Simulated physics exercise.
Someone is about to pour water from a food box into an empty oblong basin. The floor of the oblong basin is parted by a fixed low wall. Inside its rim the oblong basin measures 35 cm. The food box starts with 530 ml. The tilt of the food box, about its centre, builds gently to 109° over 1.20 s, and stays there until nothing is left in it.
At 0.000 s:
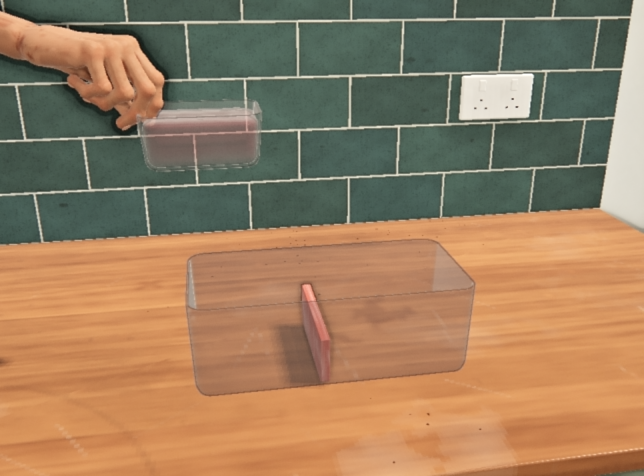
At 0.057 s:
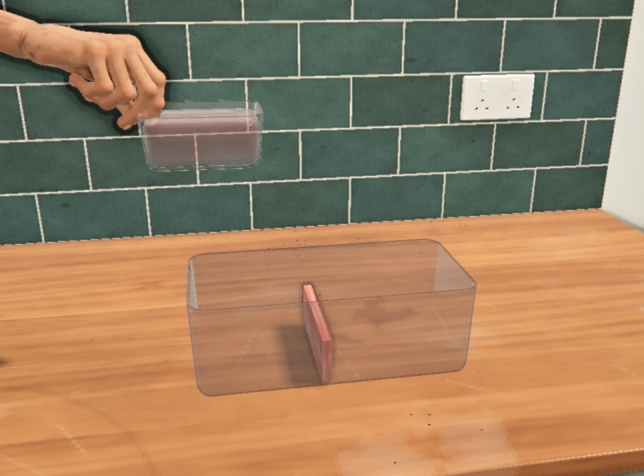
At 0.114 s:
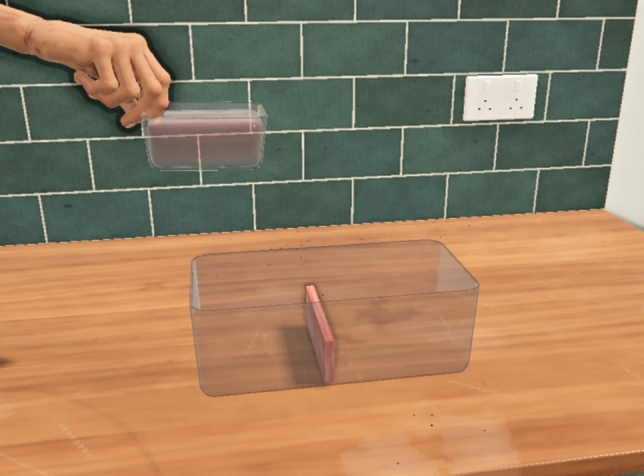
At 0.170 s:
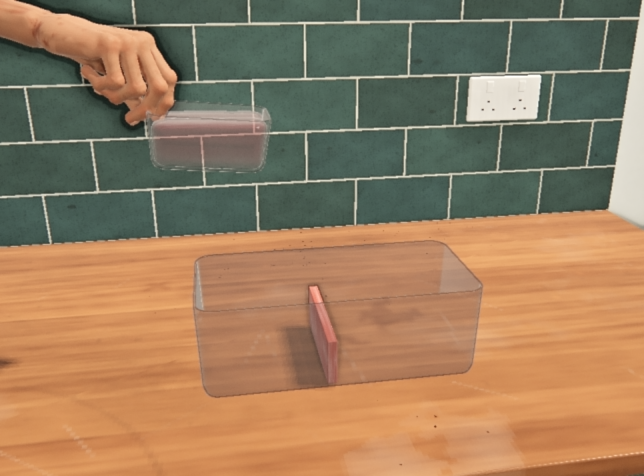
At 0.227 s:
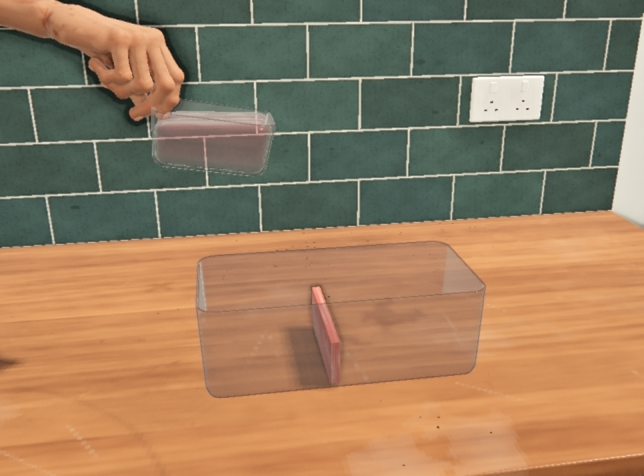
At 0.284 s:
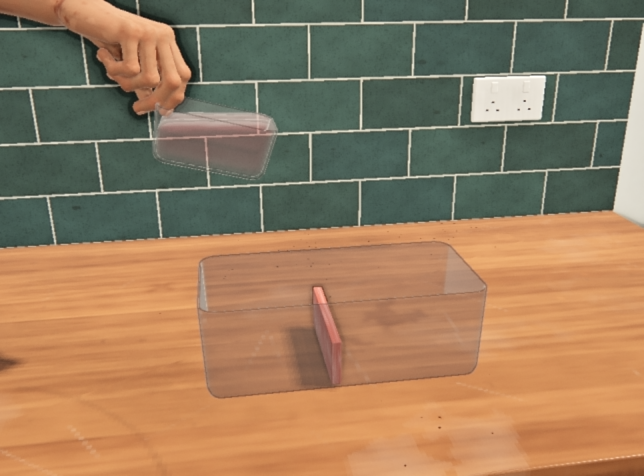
The video shows a hand holding a small transparent food box above a clear oblong basin with a pink dividing wall on a wooden counter, then gradually tilting the box downward to the right before a green tiled wall.
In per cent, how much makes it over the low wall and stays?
About 67 per cent.
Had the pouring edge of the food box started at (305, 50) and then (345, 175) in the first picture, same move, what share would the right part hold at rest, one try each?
In turn about 90 and 100 per cent.
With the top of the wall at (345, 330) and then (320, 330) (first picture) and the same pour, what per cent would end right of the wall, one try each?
First 30, then 65 per cent.
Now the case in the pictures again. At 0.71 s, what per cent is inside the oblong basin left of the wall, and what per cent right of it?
Some 4 per cent left and 22 right.
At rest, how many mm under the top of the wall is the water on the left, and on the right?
Left about 52 mm, right about 46 mm.
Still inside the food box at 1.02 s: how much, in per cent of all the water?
Some 4 per cent.
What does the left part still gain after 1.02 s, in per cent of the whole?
Some 10 per cent.
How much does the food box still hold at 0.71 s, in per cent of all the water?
Near 30 in a hundred.
After 0.71 s the tilt is 70° and 30 per cent is still to pour, 4 is left of the wall and 21 right of it.
After 1.02 s the tilt is 103° and 4 per cent is still to pour, 21 is left of the wall and 67 right of it.
After 1.35 s the tilt is 109° and 0 per cent is still to pour, 31 is left of the wall and 67 right of it.
After 1.70 s the tilt is 109° and 0 per cent is still to pour, 31 is left of the wall and 67 right of it.
In the end 31 per cent lies left of the wall, 67 right of it and 1 outside.
